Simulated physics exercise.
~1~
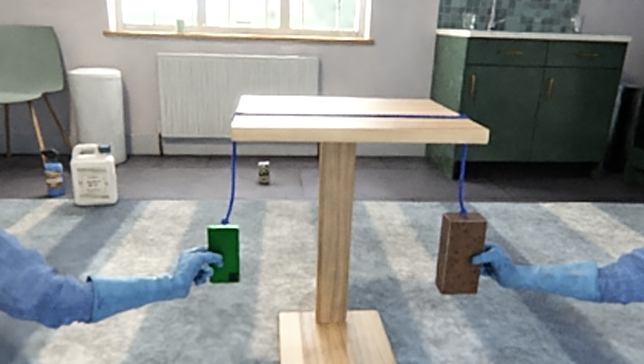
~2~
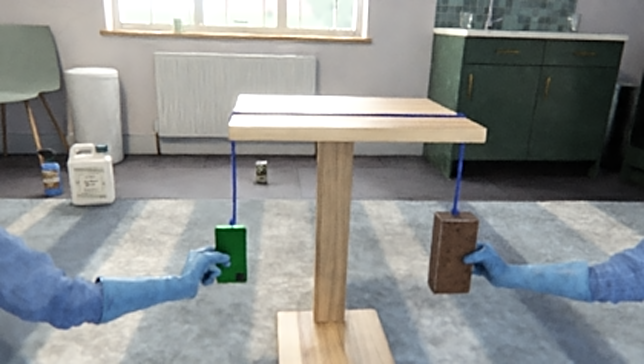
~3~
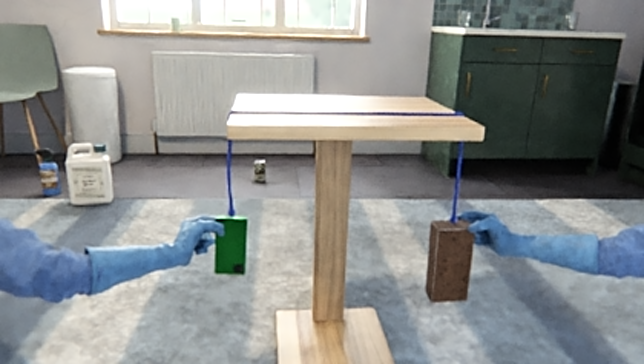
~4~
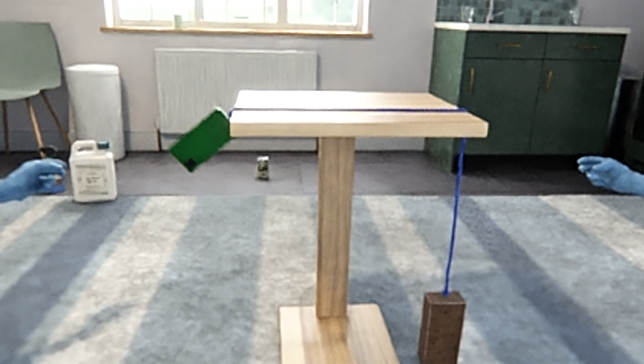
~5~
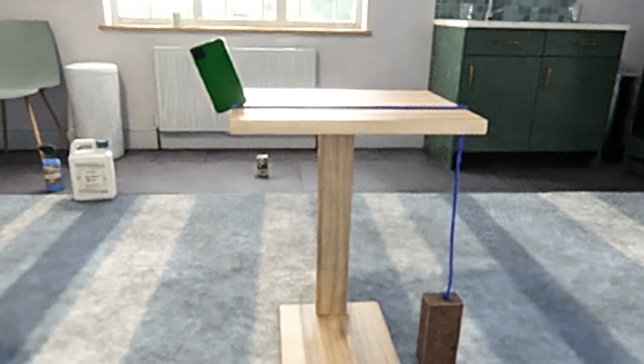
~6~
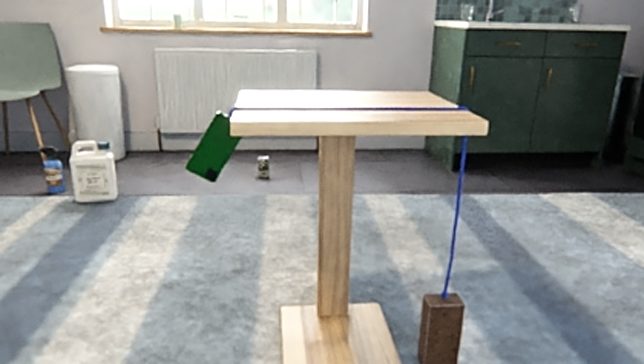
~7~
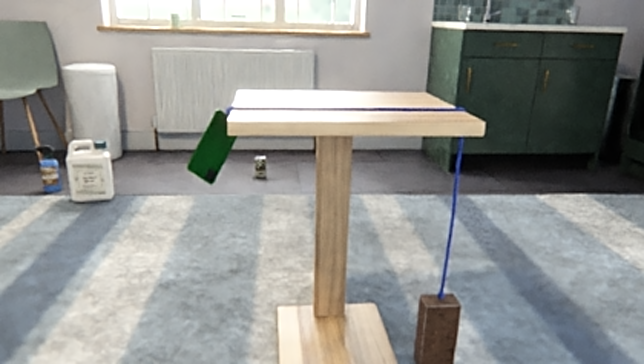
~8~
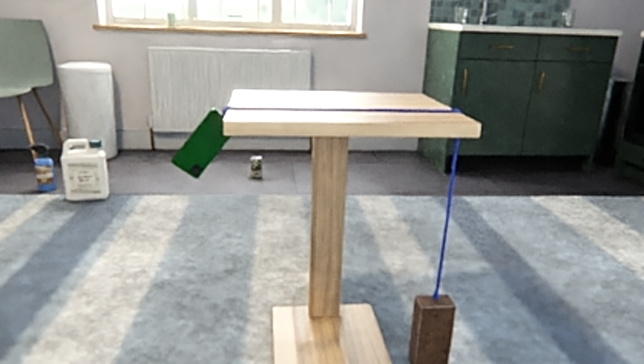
Gloved hands release a green block and brown brick; the brick drops, pulling the green block up.
